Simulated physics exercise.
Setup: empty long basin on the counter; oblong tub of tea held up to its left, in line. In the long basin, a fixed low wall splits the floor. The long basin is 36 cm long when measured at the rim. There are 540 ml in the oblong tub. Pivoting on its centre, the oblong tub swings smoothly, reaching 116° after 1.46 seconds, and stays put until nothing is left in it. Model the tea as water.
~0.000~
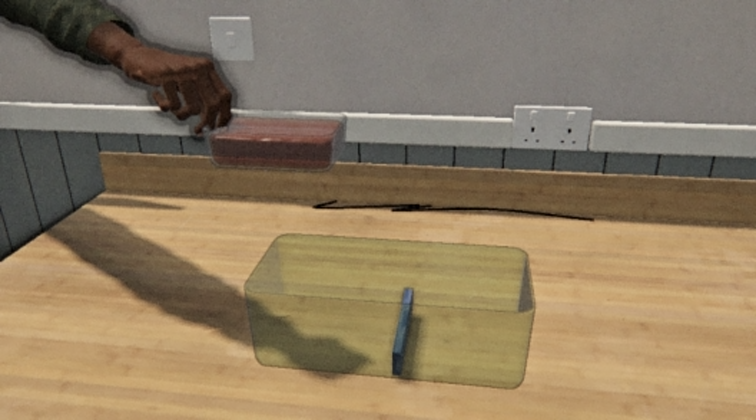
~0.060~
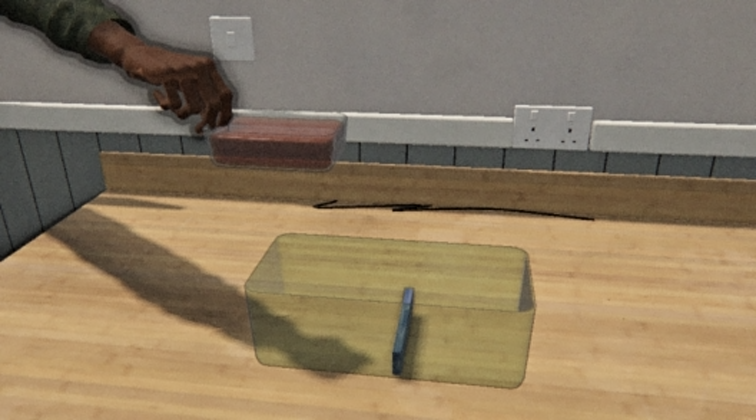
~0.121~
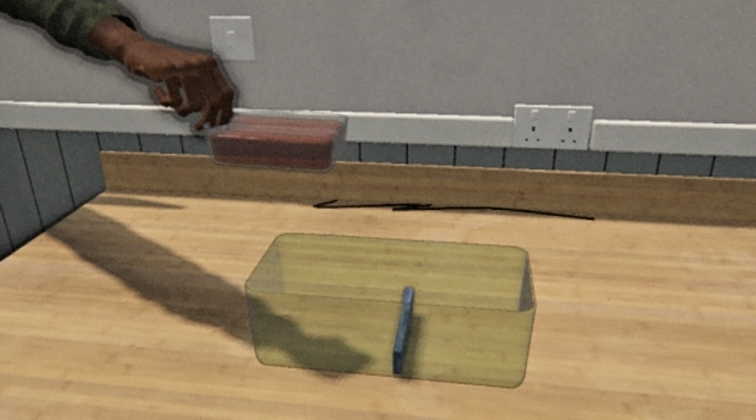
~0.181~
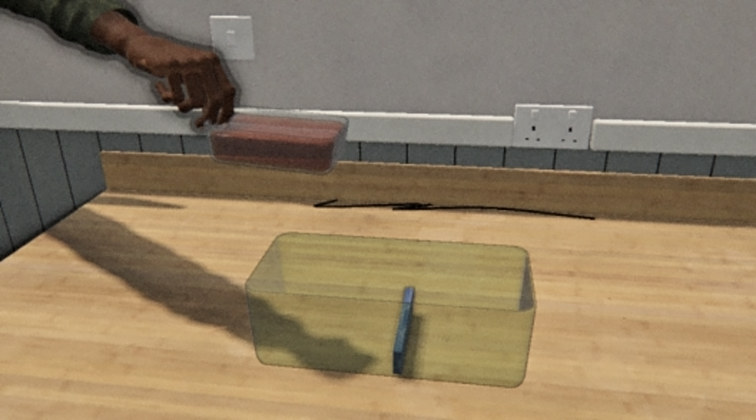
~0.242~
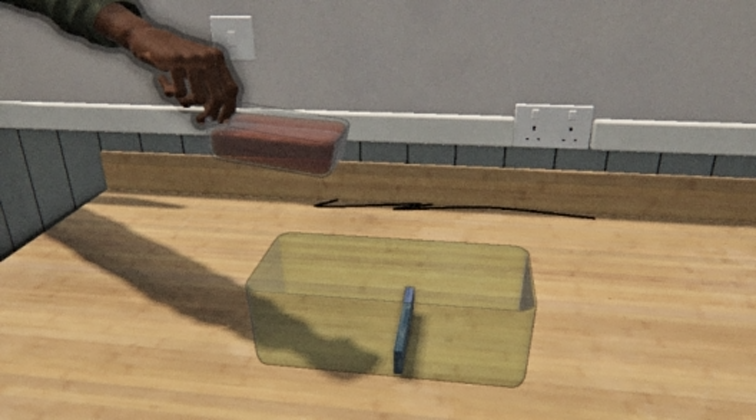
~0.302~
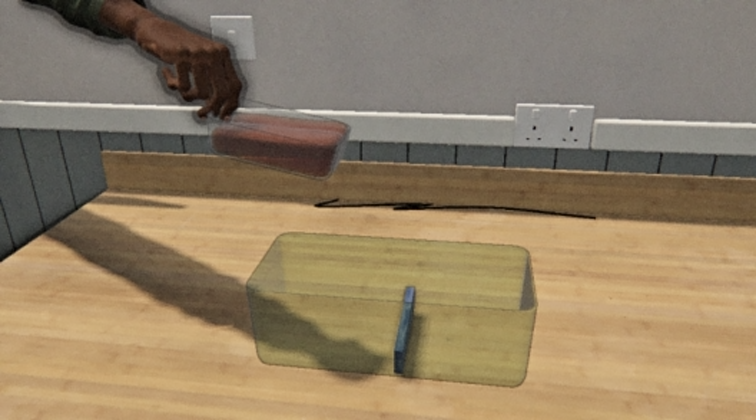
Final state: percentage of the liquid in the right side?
Approximately 55 %.
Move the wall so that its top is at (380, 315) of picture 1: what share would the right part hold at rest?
In that case, some 75 percent.
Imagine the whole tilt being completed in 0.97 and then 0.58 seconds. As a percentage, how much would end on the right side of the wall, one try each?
Try 1: 50 %; try 2: 15 %.
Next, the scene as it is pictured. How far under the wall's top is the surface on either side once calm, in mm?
Left: Roughly 30 mm; right: Roughly 26 mm.
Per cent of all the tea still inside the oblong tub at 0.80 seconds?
Around 14 in a hundred.
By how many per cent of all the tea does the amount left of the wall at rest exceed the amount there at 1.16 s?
Some 3 per cent.
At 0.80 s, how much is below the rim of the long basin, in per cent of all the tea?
Roughly 48 percent.
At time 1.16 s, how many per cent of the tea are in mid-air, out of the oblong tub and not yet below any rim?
Near 3 percent.
After 0.80 s the tilt is 67° and 14 per cent is still to pour, 13 is left of the wall and 34 right of it.
After 1.16 s the tilt is 105° and 1 per cent is still to pour, 40 is left of the wall and 54 right of it.
After 1.55 s the tilt is 116° and 0 per cent is still to pour, 44 is left of the wall and 55 right of it.
After 1.96 s the tilt is 116° and 0 per cent is still to pour, 44 is left of the wall and 55 right of it.
In the end 44 per cent lies left of the wall, 55 right of it and 1 outside.
